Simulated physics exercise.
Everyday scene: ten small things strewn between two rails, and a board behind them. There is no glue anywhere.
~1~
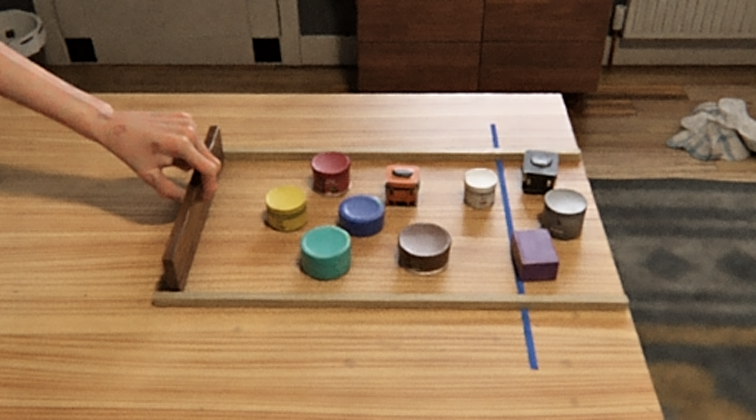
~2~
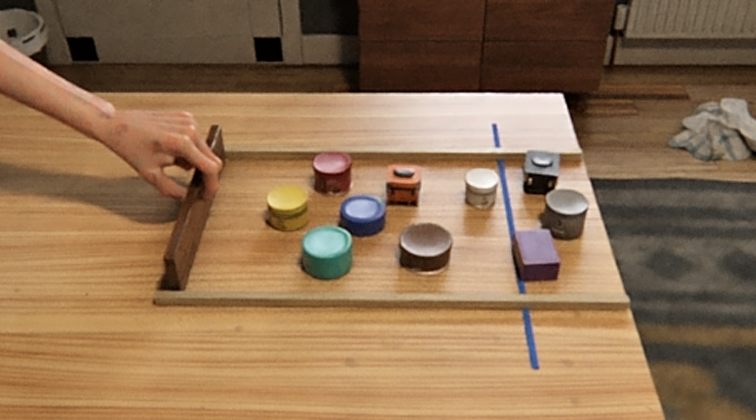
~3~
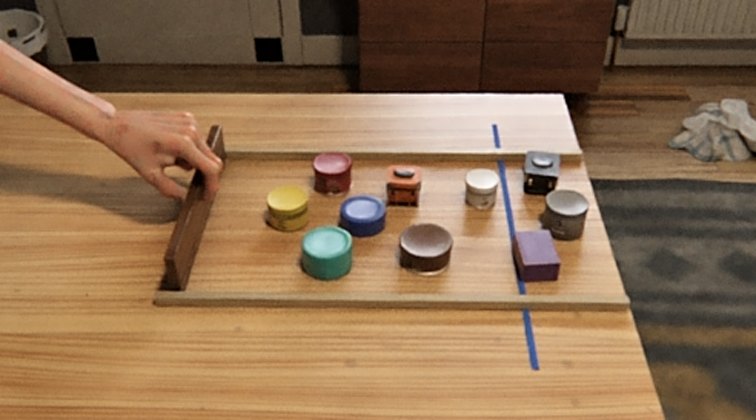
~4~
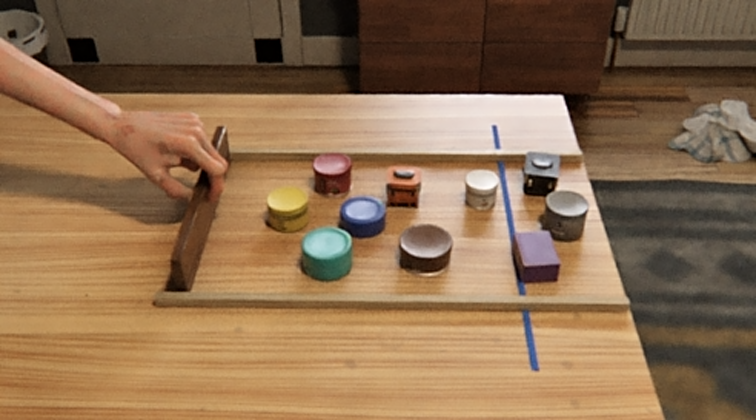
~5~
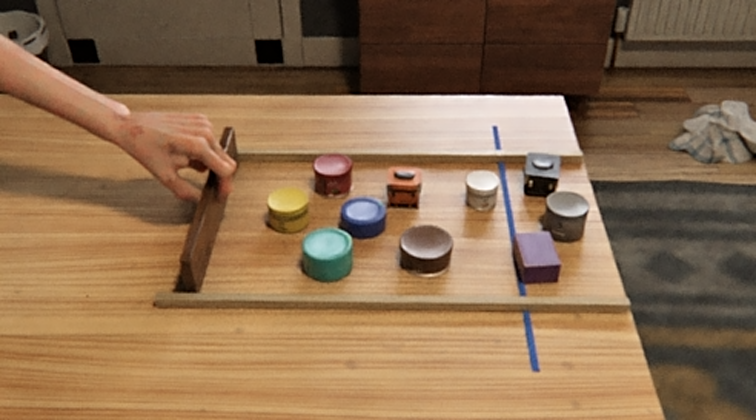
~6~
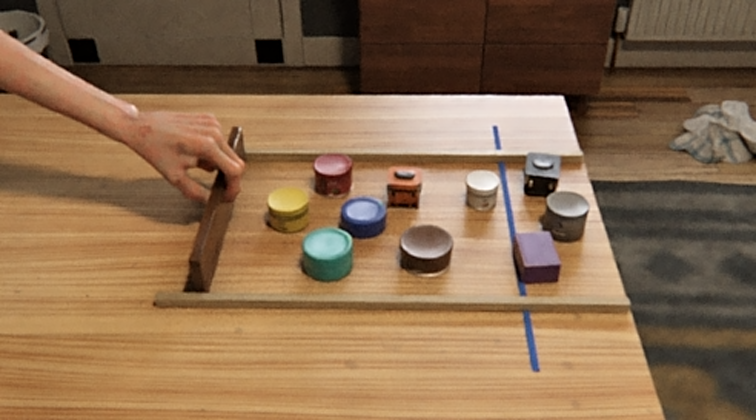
A dark wooden board, held upright by a hand, slid slightly to the right between two rails, while the colourful tubs and blocks ahead of it stayed still around a blue tape line.
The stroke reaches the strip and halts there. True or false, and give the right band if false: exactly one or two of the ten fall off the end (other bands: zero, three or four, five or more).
True.
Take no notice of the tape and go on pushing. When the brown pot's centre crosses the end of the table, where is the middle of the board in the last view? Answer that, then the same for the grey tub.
About (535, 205), and about (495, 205) for the other.
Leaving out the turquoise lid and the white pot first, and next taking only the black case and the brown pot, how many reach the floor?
Going first to second: 1 and 1.
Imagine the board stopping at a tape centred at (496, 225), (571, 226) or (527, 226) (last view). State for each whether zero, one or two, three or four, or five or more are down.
In order: Zero, at least five, 3 or 4.
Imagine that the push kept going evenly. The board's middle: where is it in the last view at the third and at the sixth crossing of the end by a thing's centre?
First about (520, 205), next about (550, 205).
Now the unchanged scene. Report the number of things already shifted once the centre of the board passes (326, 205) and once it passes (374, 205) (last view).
I get 4 at the one place and 6 at the other.
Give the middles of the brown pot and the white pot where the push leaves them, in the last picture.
The brown pot ends at (589, 247) and the white pot at (557, 180).
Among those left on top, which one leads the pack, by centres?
It would be the black case.
A little later, none off yet; grey tub at rest near (566, 217); black case at rest near (542, 175); purple block at rest near (536, 257).
Next, none off yet; grey tub at rest near (566, 217); black case at rest near (542, 175); purple block moving near (544, 258).
When it is over, the number that fall off is one or two; down, purple block and grey tub.
